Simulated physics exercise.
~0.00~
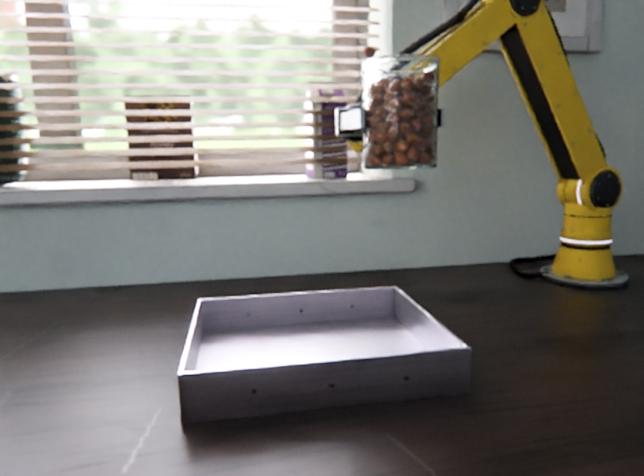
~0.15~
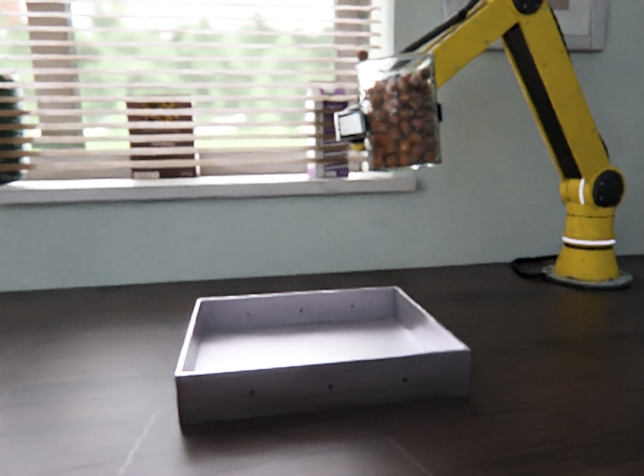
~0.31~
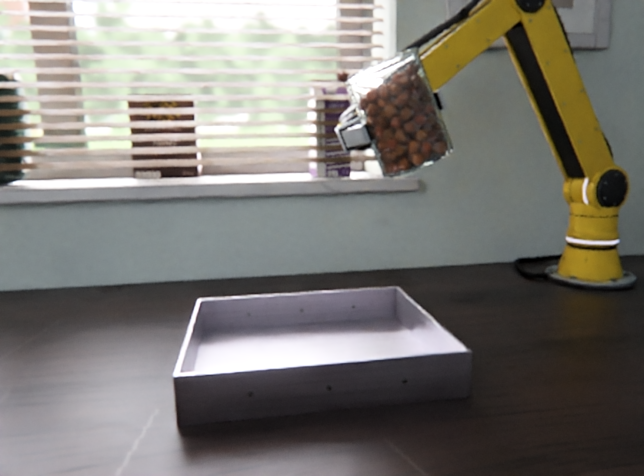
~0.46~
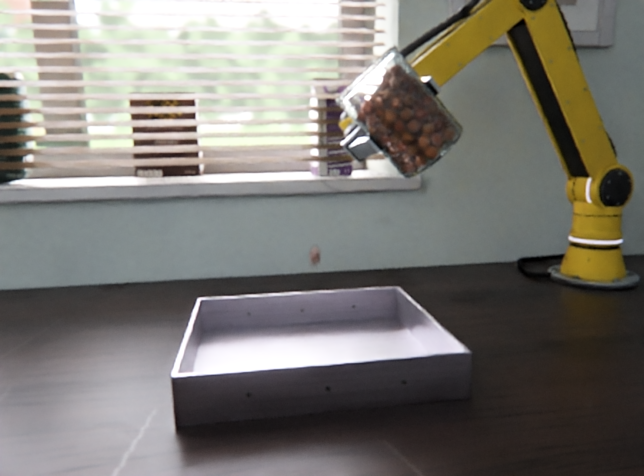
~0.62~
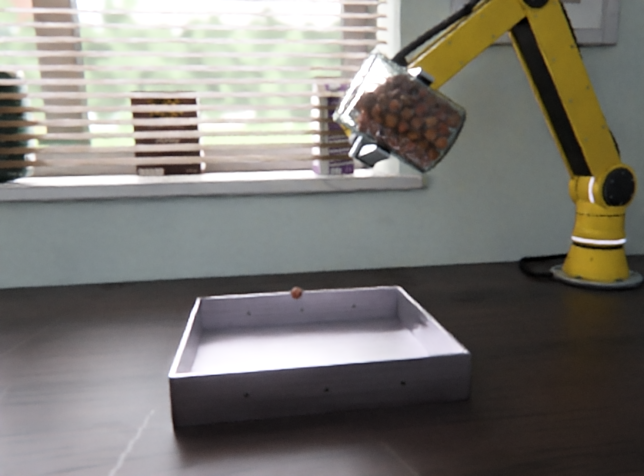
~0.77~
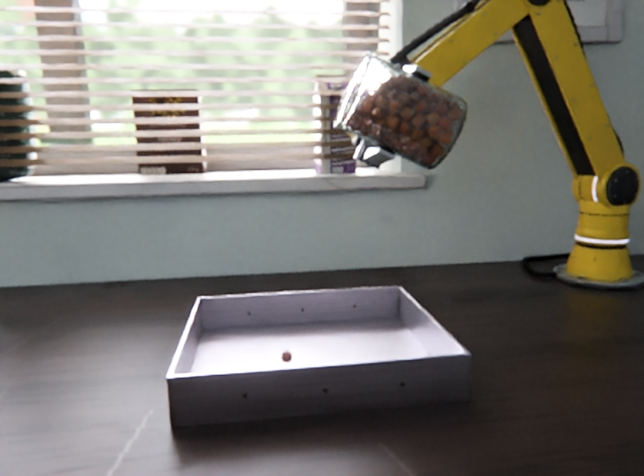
The video shows a yellow robotic arm gradually tilting a clear container of small brown nut-like pieces forward, to the left, above a pale shallow tray on a dark table, while a single piece drops into the tray.
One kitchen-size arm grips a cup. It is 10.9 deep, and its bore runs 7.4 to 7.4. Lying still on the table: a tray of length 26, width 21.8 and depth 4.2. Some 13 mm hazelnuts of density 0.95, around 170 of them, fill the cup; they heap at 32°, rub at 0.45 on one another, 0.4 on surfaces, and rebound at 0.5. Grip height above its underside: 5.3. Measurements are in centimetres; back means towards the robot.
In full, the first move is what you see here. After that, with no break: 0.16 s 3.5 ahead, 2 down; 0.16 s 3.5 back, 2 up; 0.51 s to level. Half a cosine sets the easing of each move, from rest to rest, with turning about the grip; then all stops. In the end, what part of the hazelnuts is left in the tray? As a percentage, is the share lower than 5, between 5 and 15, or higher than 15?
The share is lower than 5 per cent.
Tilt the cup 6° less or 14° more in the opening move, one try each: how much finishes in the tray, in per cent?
Estimates: 0 % then 15 %.
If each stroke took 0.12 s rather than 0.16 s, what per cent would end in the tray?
That gives about 5 percent.
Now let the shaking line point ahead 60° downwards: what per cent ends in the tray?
It comes to around 0 percent.
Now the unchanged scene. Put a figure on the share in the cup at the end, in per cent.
About 100 %.
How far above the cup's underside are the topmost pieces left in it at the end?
I'd say near 10.5 cm from the bottom.
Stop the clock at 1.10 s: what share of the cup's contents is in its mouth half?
Roughly 40 per cent.
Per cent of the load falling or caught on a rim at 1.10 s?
Reading at that time: Some 0 per cent.
After 1.10 s, tilted 65° forward, highest piece 29 above the table; 167 in the cup, 1 in the tray.
After 1.43 s, tilted 16° forward, highest piece 31 above the table; 167 in the cup, 1 in the tray.
After 1.80 s, level, highest piece 32 above the table; 167 in the cup, 1 in the tray.
After 2.85 s, level, highest piece 32 above the table; 167 in the cup, 1 in the tray.
At rest, 167 in the cup, 1 in the tray. That is 1 % in the tray.
